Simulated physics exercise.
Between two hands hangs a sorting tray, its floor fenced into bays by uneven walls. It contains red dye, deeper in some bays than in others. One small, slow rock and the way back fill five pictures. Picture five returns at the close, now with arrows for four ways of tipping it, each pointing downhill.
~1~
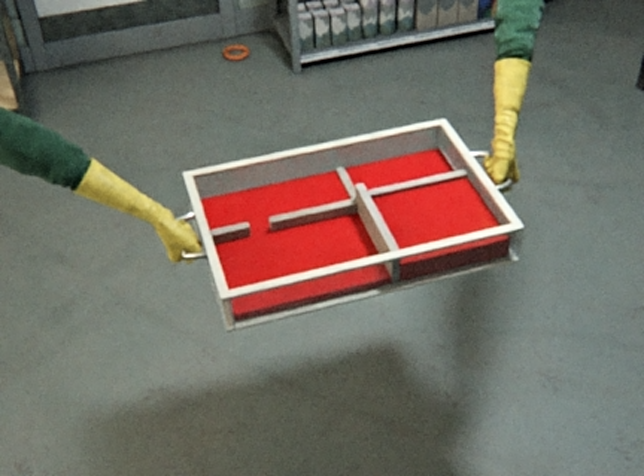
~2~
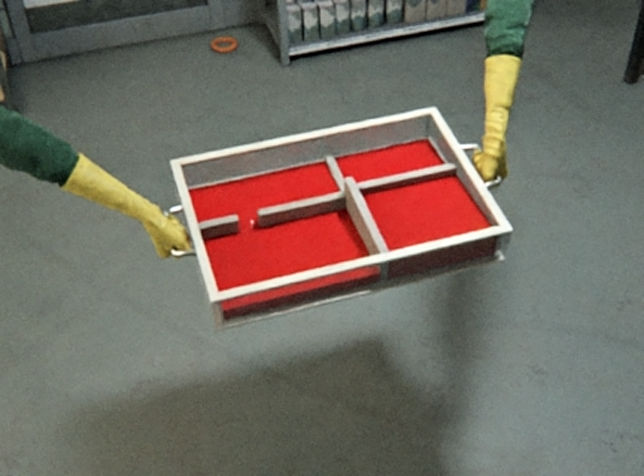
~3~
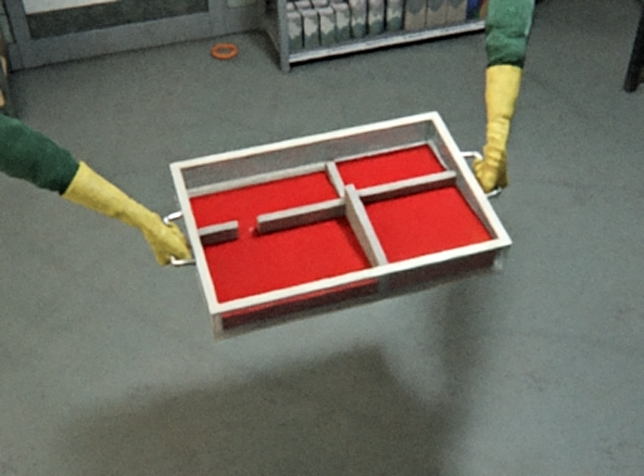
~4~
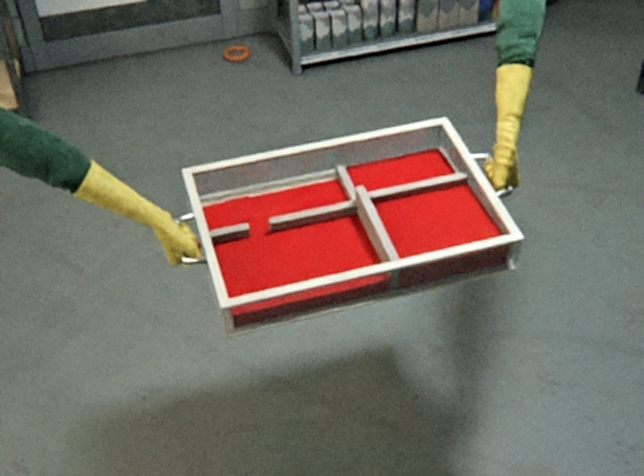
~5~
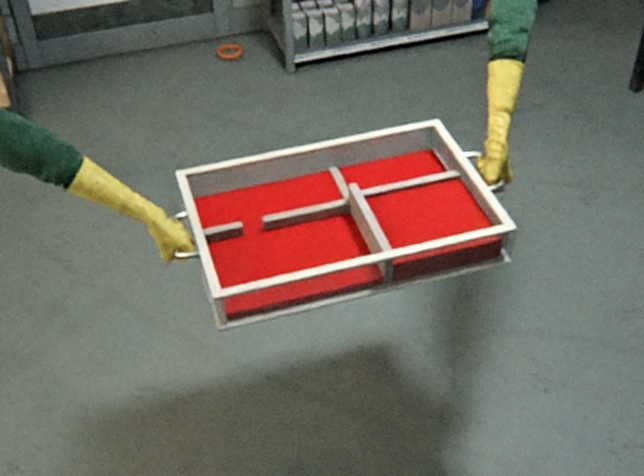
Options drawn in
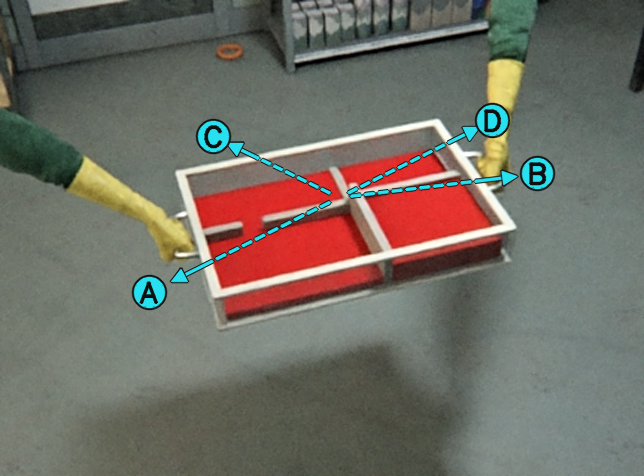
We see two yellow-gloved hands holding a divided tray of red dye above a grey floor, tilting it slightly down toward the front; some dye crosses the wall between the back bays, and the hands bring the tray level again.
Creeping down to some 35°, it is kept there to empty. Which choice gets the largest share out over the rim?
C works best here.
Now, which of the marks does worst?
That is direction B.
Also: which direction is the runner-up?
D.
On the marked copy, A ends at (176, 279); B ends at (511, 176); C ends at (231, 145); D ends at (474, 129).
If A is chosen, about 29 % stays in the tray, the largest part in the front left bay.
If B is chosen, about 43 % stays in the tray, the largest part in the front right bay.
If C is chosen, about 16 % stays in the tray, the largest part in the back left bay.
If D is chosen, about 22 % stays in the tray, the largest part in the back right bay.
